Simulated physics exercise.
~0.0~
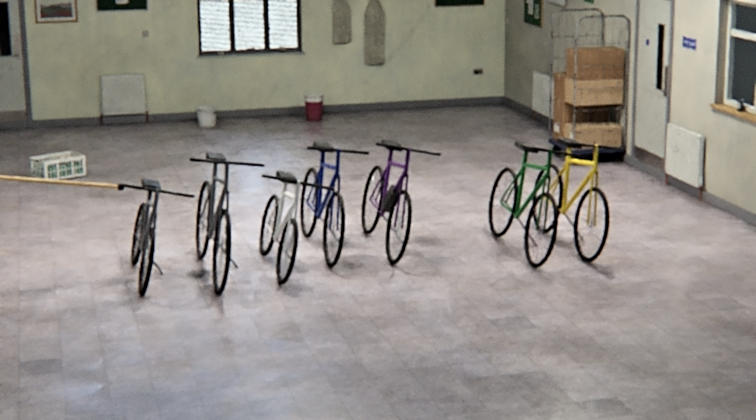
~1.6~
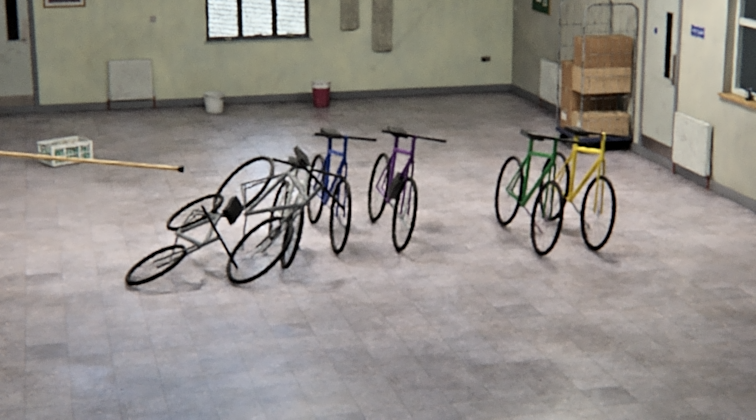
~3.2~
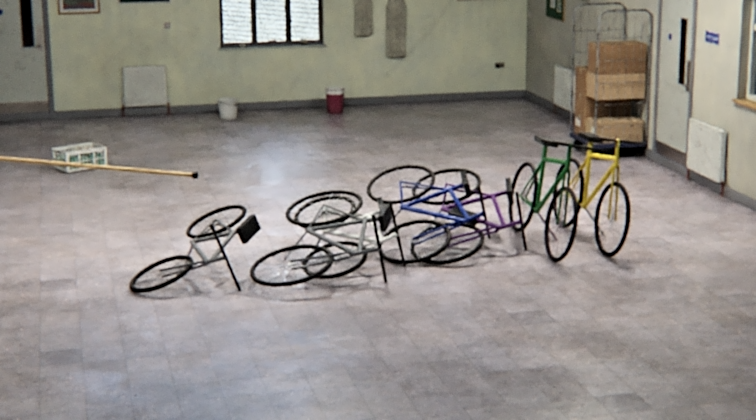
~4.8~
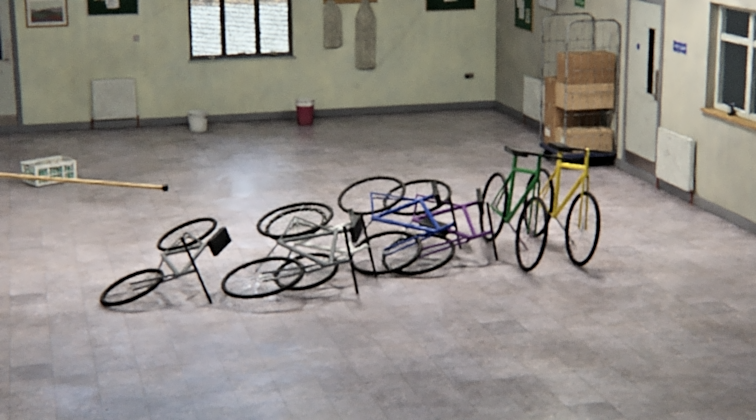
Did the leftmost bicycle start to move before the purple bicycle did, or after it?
The leftmost bicycle moved before the purple one. It was already tipping over while the purple bicycle was still upright.
